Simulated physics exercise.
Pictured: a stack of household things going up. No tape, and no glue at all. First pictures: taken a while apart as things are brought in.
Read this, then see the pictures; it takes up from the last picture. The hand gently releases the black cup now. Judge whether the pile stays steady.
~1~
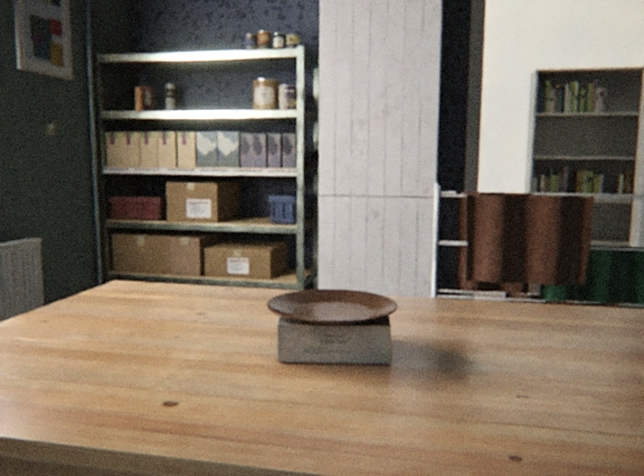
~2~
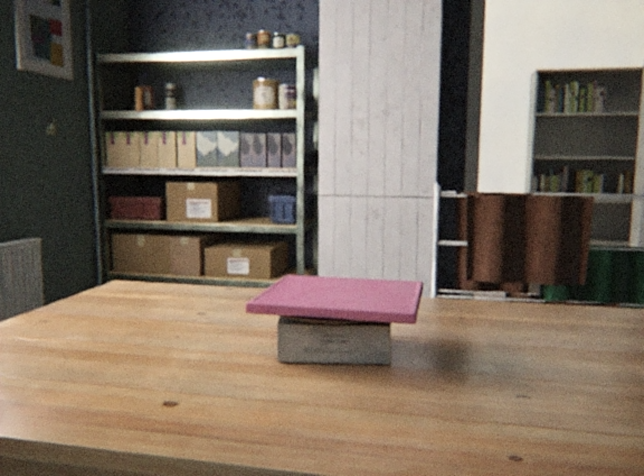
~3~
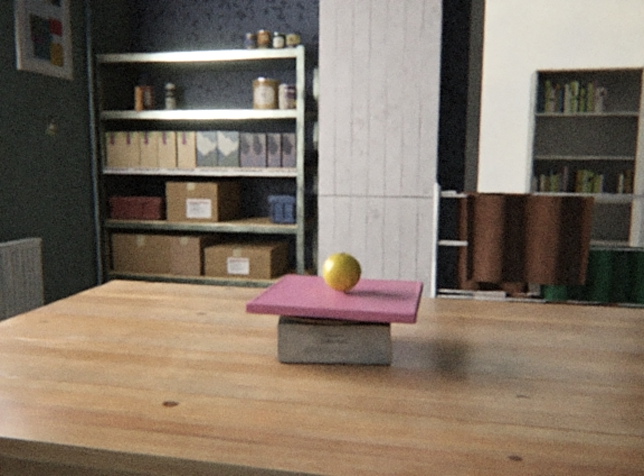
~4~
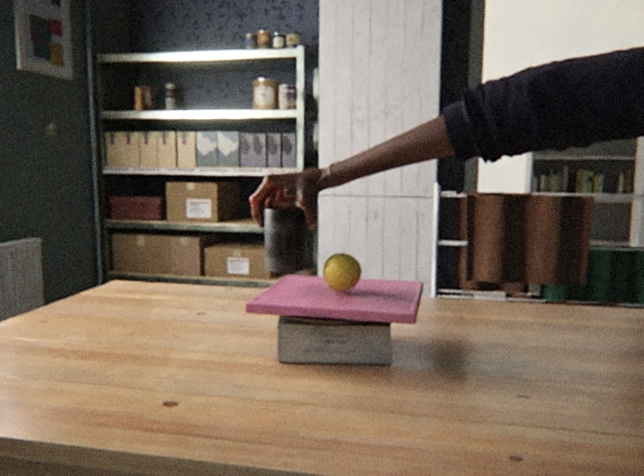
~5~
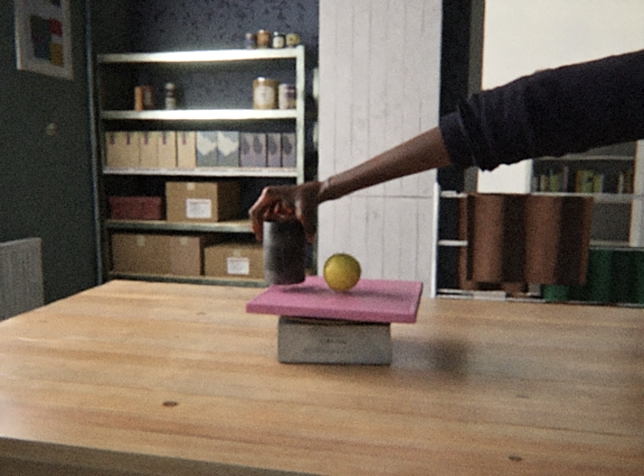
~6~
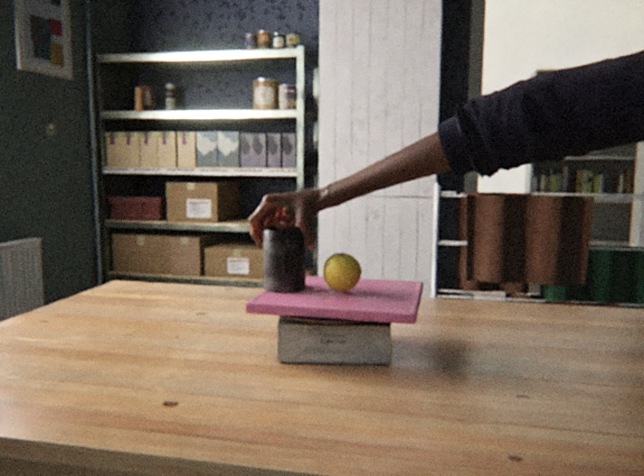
Safe to say it works.
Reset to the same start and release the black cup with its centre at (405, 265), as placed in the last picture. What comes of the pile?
Afterwards the pile remains stable.
Then, 0.20 s after the last picture, things are still on the move.
Then, 0.40 s after the last picture, nothing has stirred.
Then, 0.70 s after the last picture, black cup resting near (285, 259).
At rest, all 5 in place. Seen from the same camera at the end, black cup near (284, 259). The pile holds.
